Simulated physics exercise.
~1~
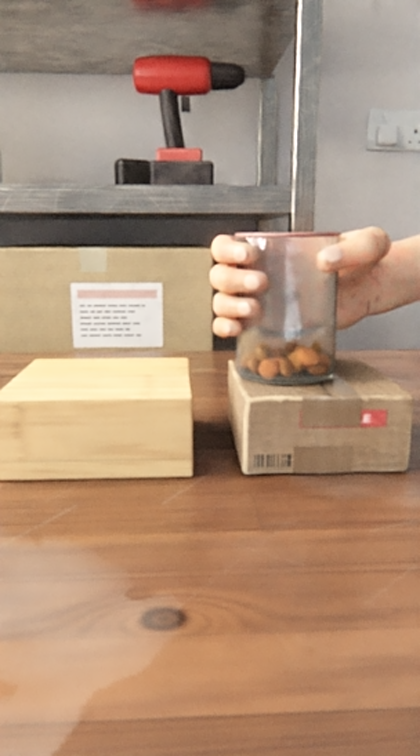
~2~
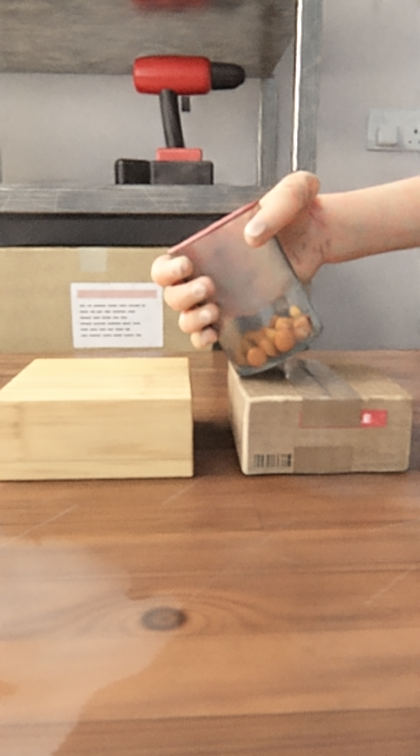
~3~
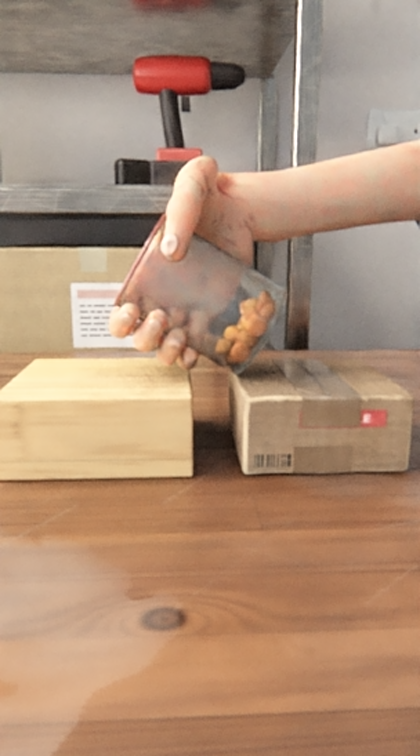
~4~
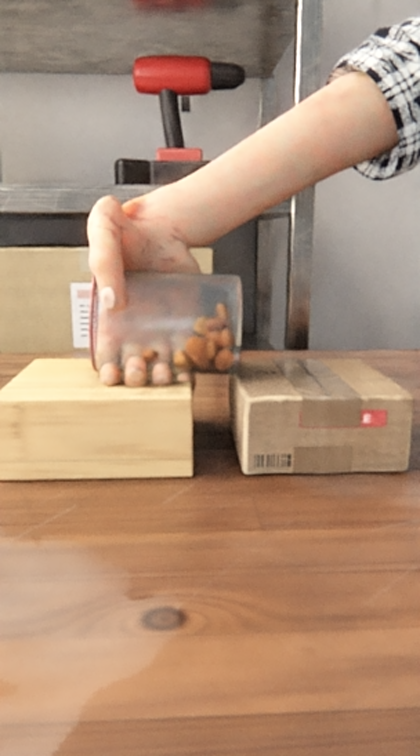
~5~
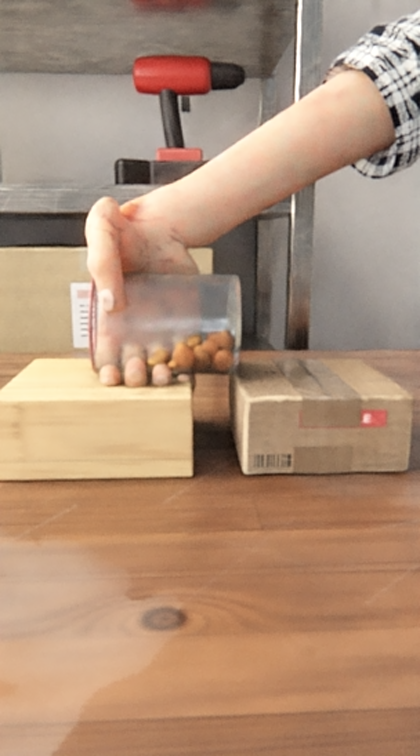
A glass of small orange-brown pieces tipping left in a hand onto a pale wooden block, resting sideways with everything still inside.
